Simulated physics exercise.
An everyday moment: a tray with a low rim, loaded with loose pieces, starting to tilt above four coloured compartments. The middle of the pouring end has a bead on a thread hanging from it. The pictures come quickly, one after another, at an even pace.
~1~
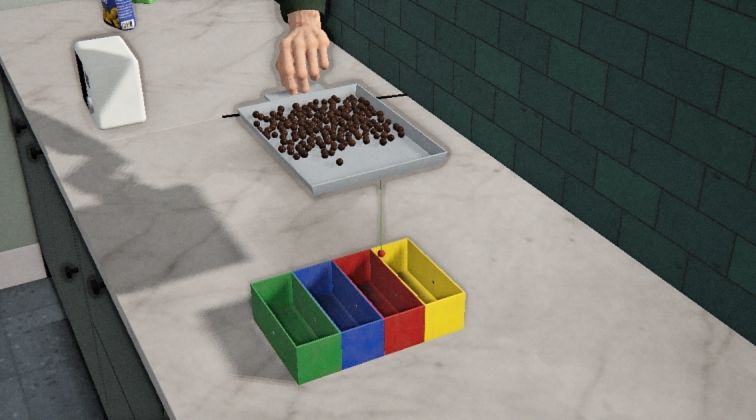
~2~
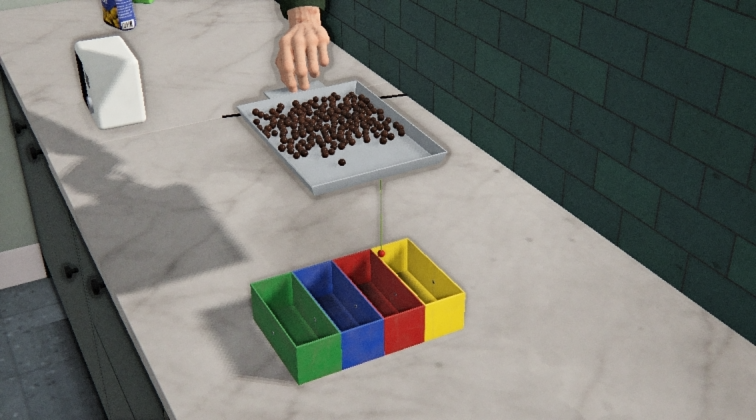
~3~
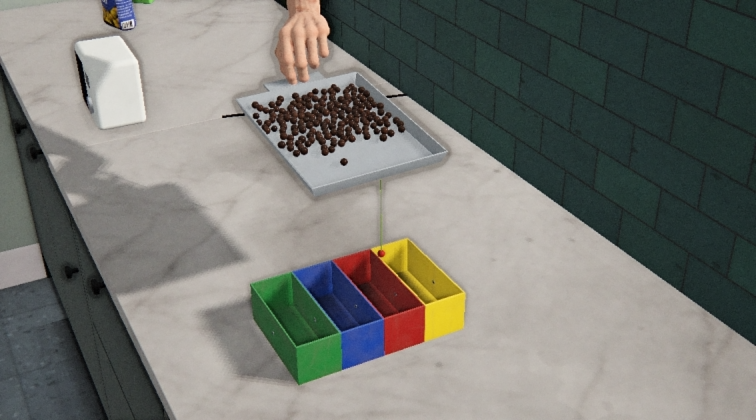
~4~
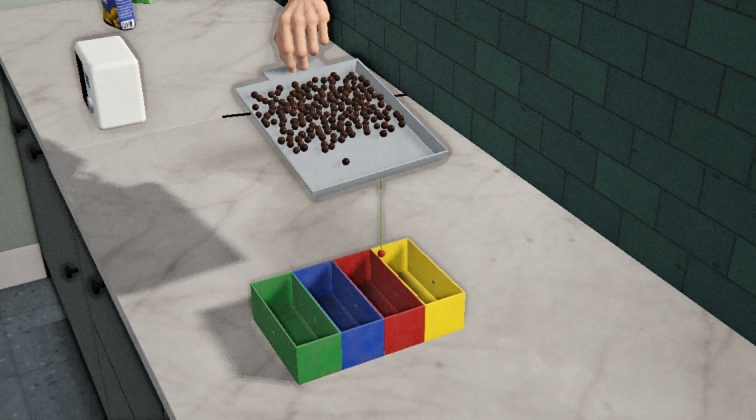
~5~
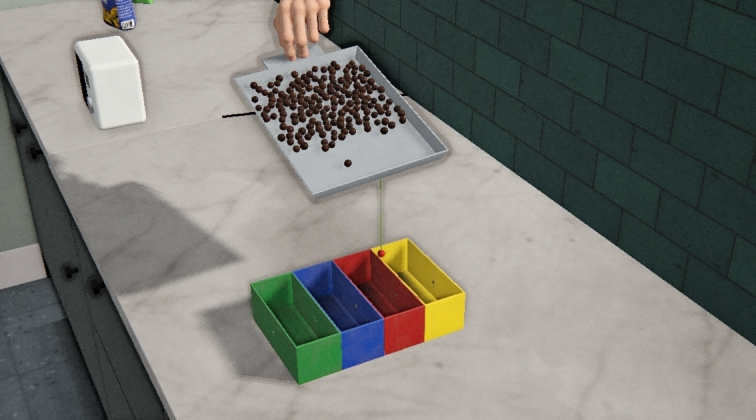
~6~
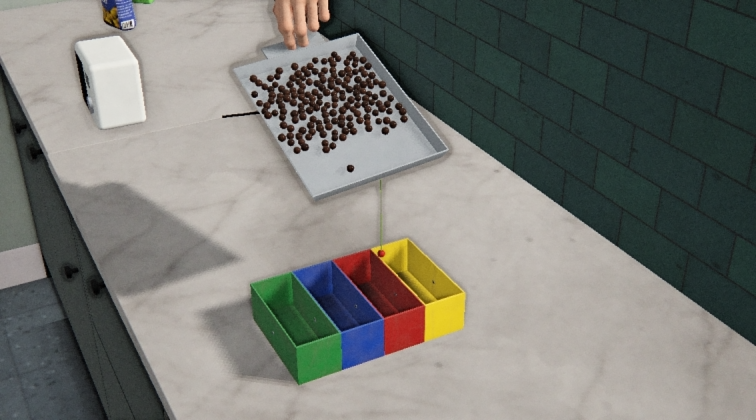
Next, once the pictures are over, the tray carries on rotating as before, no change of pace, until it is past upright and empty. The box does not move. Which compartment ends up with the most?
The blue one.
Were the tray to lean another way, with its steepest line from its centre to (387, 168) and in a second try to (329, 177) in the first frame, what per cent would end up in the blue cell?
So it's 0 percent with the first slope and 60 percent with the other.
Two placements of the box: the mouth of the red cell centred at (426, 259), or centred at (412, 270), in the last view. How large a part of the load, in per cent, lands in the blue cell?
In order: 10 percent and 20 percent.
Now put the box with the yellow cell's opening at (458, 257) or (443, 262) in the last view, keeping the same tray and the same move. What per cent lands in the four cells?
Estimate: 70 % first, 80 % second.
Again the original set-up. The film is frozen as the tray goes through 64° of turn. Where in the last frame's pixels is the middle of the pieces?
Somewhere about (349, 257).
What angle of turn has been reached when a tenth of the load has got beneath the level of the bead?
Around 55° at that moment.
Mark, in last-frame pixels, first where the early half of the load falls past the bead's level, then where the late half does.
The opening part goes through (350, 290); what follows goes through (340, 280).
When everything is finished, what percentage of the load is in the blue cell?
About 50 per cent.
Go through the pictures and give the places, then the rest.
Corners of the pouring end at (315, 183) and (441, 151), level; middle of the load at (320, 123), chocolate balls; bead on its thread at (381, 254); green cell at (319, 355); blue cell at (363, 341); red cell at (404, 327); yellow cell at (445, 313), in the first picture.
Corners of the pouring end at (315, 183) and (441, 151), level; middle of the load at (319, 122), in the second picture.
Corners of the pouring end at (315, 185) and (441, 150), tipped barely, lowest at the left corner; middle of the load at (319, 116), in the third picture.
Corners of the pouring end at (315, 187) and (441, 149), tipped a little, lowest at the left corner; middle of the load at (319, 108), in the fourth picture.
Corners of the pouring end at (315, 189) and (442, 149), tipped a little, lowest at the left corner; middle of the load at (319, 101), in the fifth picture.
Corners of the pouring end at (315, 192) and (442, 148), tipped clearly, lowest at the left corner; middle of the load at (320, 97), all on the move; green cell at (319, 355); blue cell at (363, 341); red cell at (404, 327); yellow cell at (445, 313), in the sixth picture.
Soon, tray tipped steeply; about a third on the tray; about a quarter in the blue cell; a small part in the red cell; a small part in the green cell; a stray few in the yellow cell; about a quarter falling or outside the box.
A while on, tray tipped past a quarter turn; about half in the blue cell; about a quarter in the red cell; a small part in the green cell; a small part in the yellow cell; a small part falling or outside the box.
Towards the end, tray tipped past a quarter turn; about half in the blue cell; about a quarter in the red cell; a small part in the green cell; a small part in the yellow cell; a small part falling or outside the box.
Finally, tray tipped past a quarter turn; about half in the blue cell; about a quarter in the red cell; a small part in the green cell; a small part in the yellow cell; a small part outside the box.
